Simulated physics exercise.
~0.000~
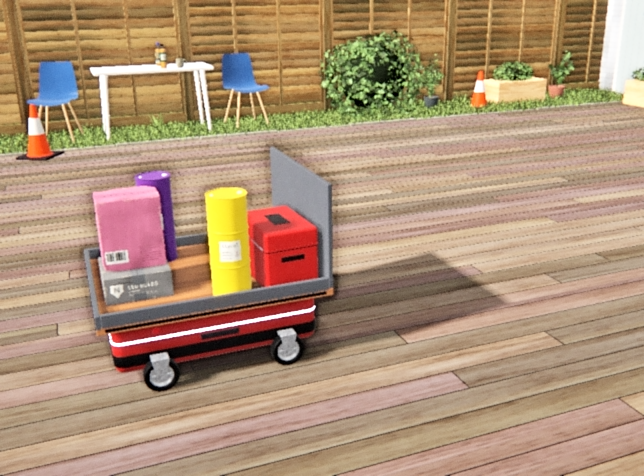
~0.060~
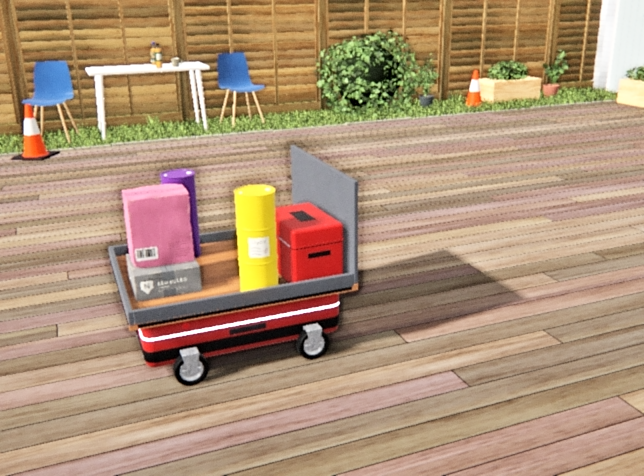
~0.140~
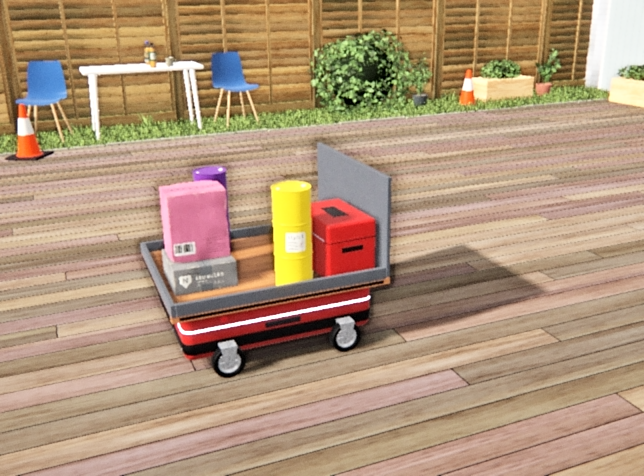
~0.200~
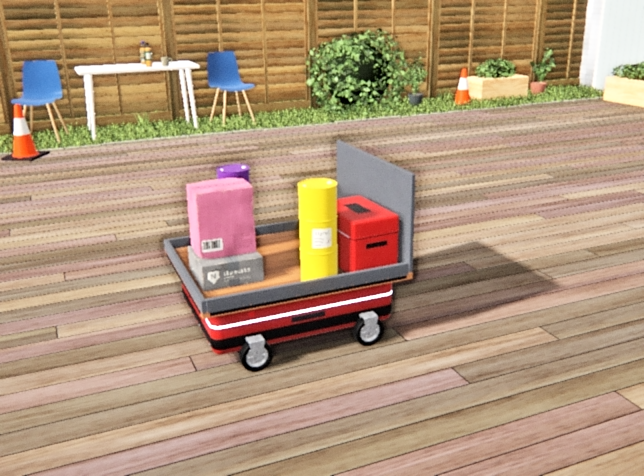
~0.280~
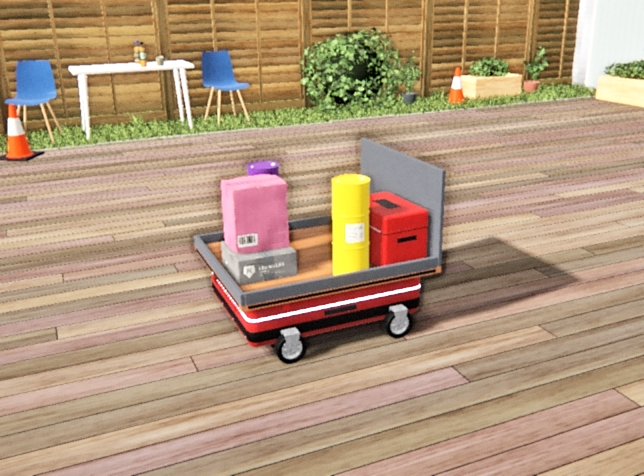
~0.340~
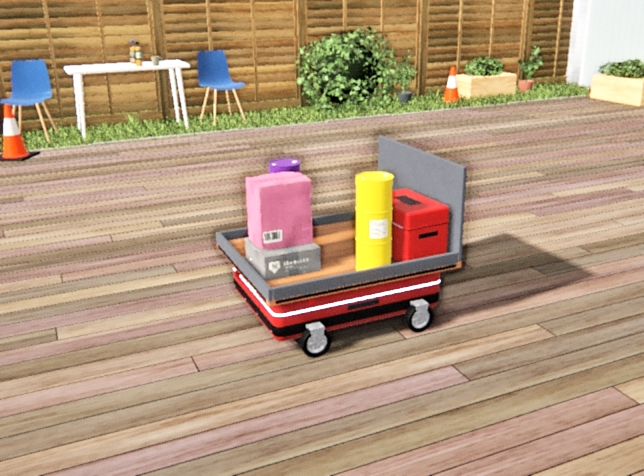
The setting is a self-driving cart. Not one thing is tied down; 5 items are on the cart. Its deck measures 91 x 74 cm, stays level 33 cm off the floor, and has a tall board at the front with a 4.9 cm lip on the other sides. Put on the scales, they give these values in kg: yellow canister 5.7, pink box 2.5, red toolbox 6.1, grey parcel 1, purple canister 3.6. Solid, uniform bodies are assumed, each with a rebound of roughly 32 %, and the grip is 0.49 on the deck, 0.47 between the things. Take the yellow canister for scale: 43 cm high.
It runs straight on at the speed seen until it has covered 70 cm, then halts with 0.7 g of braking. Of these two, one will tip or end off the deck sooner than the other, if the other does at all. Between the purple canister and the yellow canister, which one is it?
I would say the former of the pair.
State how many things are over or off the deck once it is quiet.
Total: 1.
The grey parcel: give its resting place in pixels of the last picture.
My guess is roughly (358, 241).
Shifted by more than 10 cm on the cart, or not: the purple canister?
As for the purple canister, it gets displaced.
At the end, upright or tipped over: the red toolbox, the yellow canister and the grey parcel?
Here's how it ends: The red toolbox never goes down, the yellow canister never goes down, and the grey parcel never goes down.
After 0.54 s, 92 cm covered; purple canister 9° off upright near (342, 192); yellow canister 9° off upright near (434, 211); pink box moved 3 cm.
After 0.74 s, 96 cm covered, stopped; purple canister 52° off upright near (375, 191); yellow canister 16° off upright near (445, 209); pink box moved 13 cm.
After 1.04 s, 96 cm covered, stopped; purple canister on its side near (397, 207); yellow canister 6° off upright near (437, 211); pink box moved 14 cm.
In the end (2.6 s), toppled on the cart, purple canister; not toppled but over 10 cm from the start, pink box; the other 3 under 10 cm from the start. At the end, from the last picture's camera, purple canister near (397, 207), yellow canister near (433, 214). Purple canister went at 0.68 s; yellow canister was never lost.
